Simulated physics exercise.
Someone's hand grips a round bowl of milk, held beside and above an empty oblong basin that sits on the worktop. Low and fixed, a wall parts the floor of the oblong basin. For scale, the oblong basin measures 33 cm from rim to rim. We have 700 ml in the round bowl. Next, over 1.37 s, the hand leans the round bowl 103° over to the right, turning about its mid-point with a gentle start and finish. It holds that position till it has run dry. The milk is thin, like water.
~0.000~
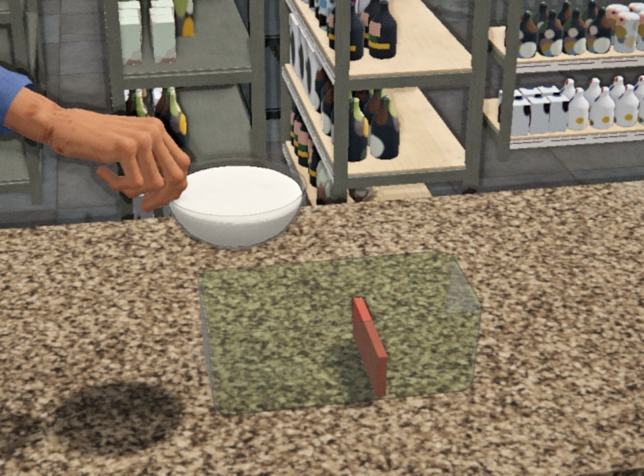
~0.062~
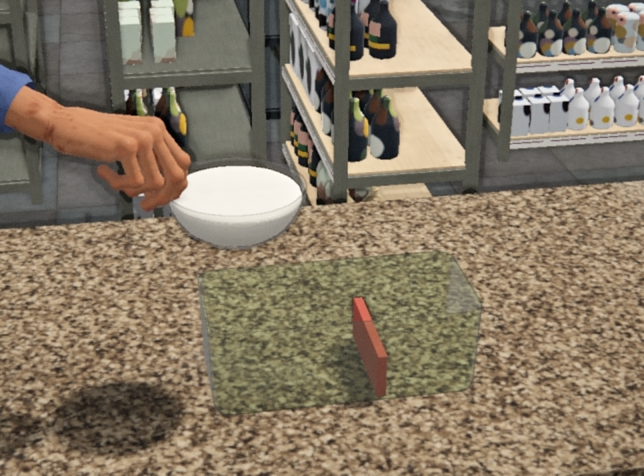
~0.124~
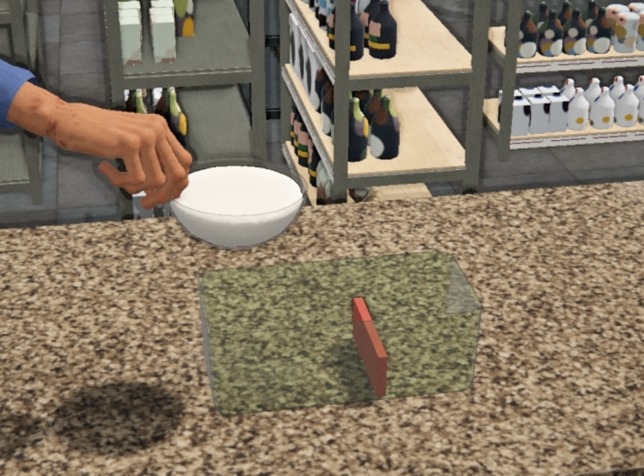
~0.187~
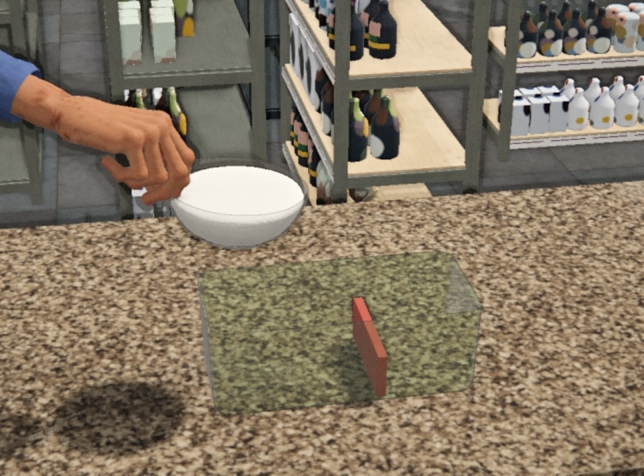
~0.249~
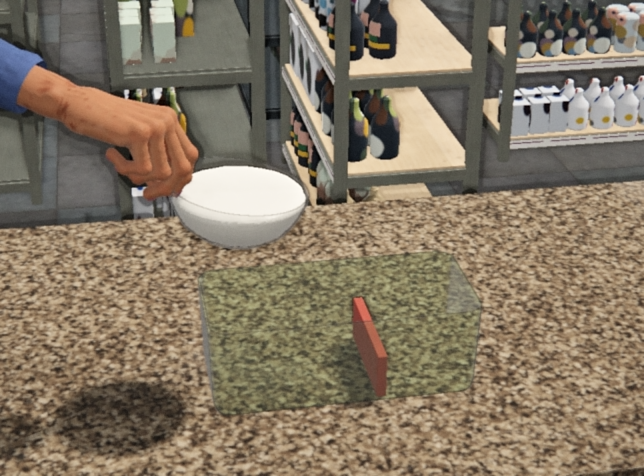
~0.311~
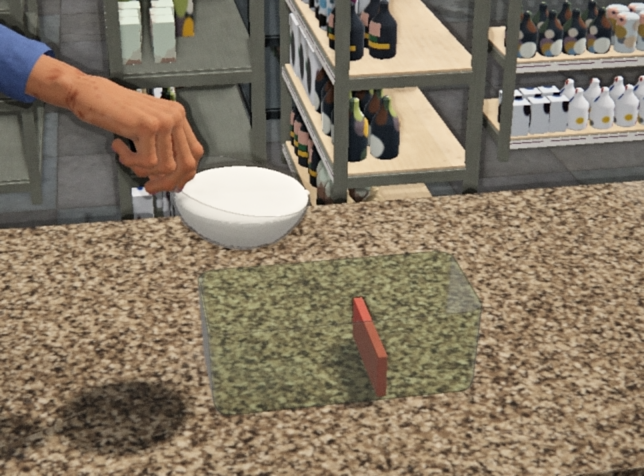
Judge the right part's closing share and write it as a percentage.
I would judge it at 16 per cent.
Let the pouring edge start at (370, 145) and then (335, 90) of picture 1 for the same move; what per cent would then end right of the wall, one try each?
I'd say 90 percent on the first go, 80 percent on the next.
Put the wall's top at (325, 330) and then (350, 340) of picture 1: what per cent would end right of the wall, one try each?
Respectively 80 and 60 %.
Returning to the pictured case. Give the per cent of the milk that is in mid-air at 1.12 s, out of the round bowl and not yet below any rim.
Near 2 in a hundred.
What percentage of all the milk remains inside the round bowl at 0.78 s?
Still held: Roughly 28 % of the total.
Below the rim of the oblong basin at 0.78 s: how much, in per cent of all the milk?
Around 40%.
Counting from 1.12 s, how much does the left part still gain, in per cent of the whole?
I'd put it near 2 percent.
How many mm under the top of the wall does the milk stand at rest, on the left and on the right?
Looks like roughly 38 mm on the left and roughly 52 mm on the right.
By 0.78 s the tilt is 63° and 28 per cent is still to pour, 32 is left of the wall and 9 right of it.
By 1.12 s the tilt is 95° and 0 per cent is still to pour, 82 is left of the wall and 16 right of it.
By 1.48 s the tilt is 103° and 0 per cent is still to pour, 84 is left of the wall and 16 right of it.
By 1.87 s the tilt is 103° and 0 per cent is still to pour, 84 is left of the wall and 16 right of it.
At rest 84 per cent lies left of the wall, 16 right of it and 1 outside.
